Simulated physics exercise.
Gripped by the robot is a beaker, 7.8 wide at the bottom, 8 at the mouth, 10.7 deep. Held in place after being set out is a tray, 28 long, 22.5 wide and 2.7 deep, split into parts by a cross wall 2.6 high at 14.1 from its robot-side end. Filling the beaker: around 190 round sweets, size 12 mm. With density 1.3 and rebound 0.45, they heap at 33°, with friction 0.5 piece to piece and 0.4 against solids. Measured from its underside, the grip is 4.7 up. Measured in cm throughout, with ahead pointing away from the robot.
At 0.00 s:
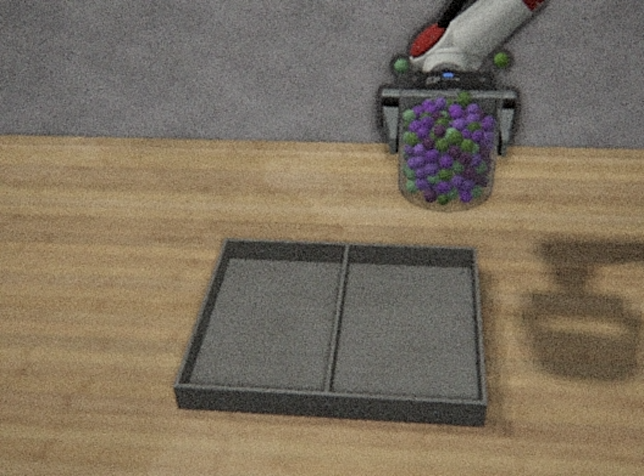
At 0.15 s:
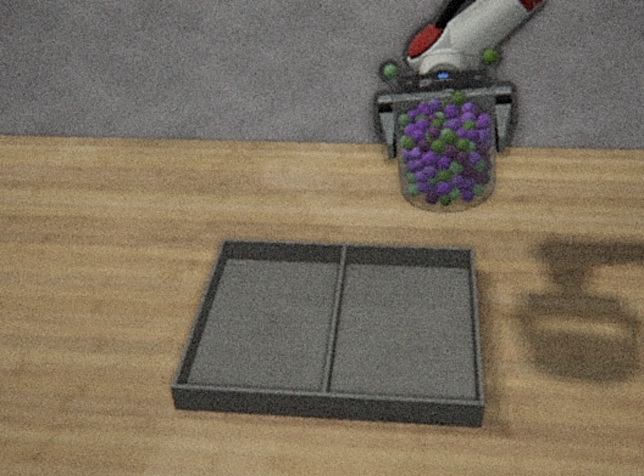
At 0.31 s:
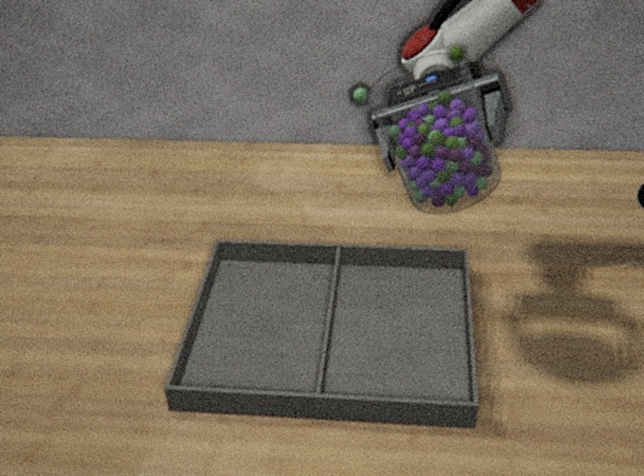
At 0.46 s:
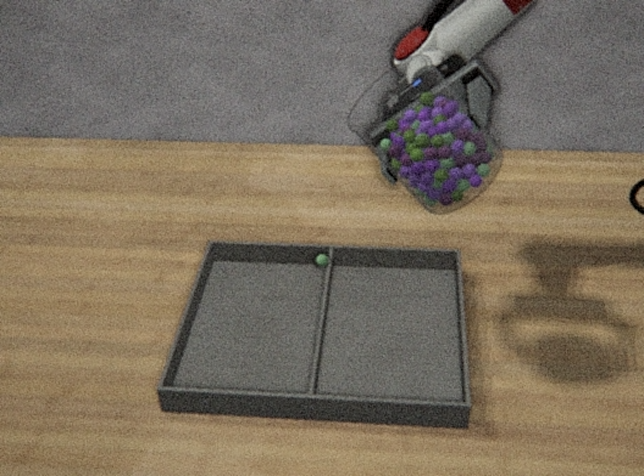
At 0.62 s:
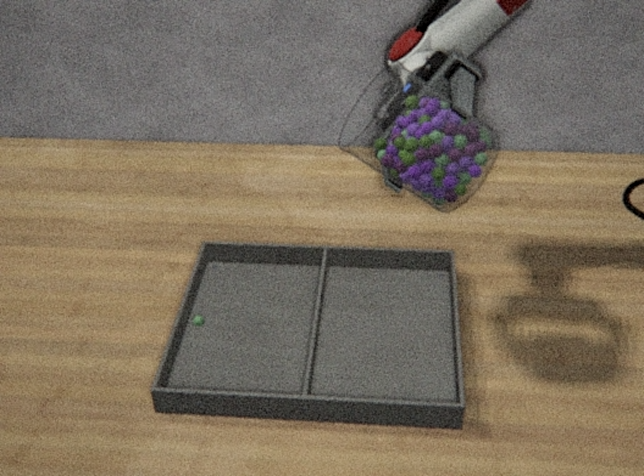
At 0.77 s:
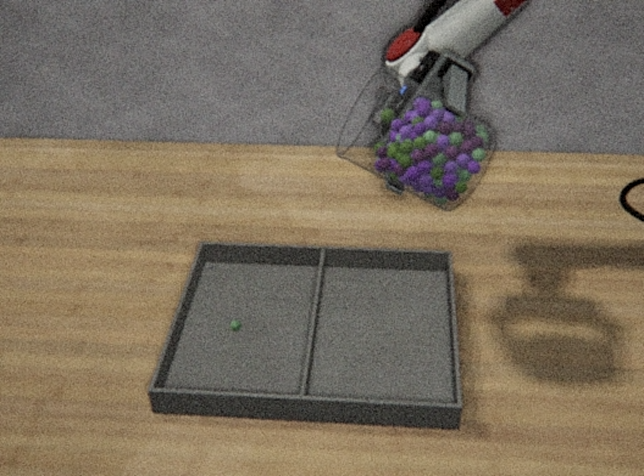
Robot arm tilting a clear beaker of purple and green balls leftward above a divided tray, one green ball dropping into its left part.
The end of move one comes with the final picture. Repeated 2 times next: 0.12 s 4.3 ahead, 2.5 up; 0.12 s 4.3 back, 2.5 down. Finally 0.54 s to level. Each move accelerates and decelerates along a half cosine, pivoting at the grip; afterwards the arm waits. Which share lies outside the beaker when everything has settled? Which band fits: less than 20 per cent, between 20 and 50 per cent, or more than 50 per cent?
It falls between 20 and 50 per cent.
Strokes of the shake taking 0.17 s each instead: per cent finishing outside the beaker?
Then roughly 10 percent.
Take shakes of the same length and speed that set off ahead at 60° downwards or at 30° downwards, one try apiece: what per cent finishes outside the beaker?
First try some 0 %, second try some 5 %.
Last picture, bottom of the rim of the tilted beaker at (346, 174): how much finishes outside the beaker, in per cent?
About 80 %.
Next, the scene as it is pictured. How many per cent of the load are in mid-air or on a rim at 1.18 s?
I'd put it near 1 per cent.
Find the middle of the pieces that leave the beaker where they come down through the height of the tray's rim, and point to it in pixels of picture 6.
(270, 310).
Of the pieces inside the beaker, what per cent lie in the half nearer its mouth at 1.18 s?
Roughly 60 %.
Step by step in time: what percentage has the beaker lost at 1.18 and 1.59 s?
Readings in order: 20, 35.
By 1.18 s, tilted 60° forward, highest piece 27 above the table; 149 in the beaker, 37 in the far-side part, 3 in the robot-side part, 2 in flight or on a rim.
By 1.59 s, tilted 19° forward, highest piece 27 above the table; 122 in the beaker, 51 in the far-side part, 14 in the robot-side part, 3 on the table or floor, 1 in flight or on a rim.
By 1.99 s, level, highest piece 27 above the table; 122 in the beaker, 52 in the far-side part, 14 in the robot-side part, 3 on the table or floor.
By 3.04 s, level, highest piece 27 above the table; 122 in the beaker, 52 in the far-side part, 14 in the robot-side part, 3 on the table or floor.
Final count, 122 in the beaker, 52 in the far-side part, 14 in the robot-side part, 3 on the table or floor. That is 36 % outside the beaker.
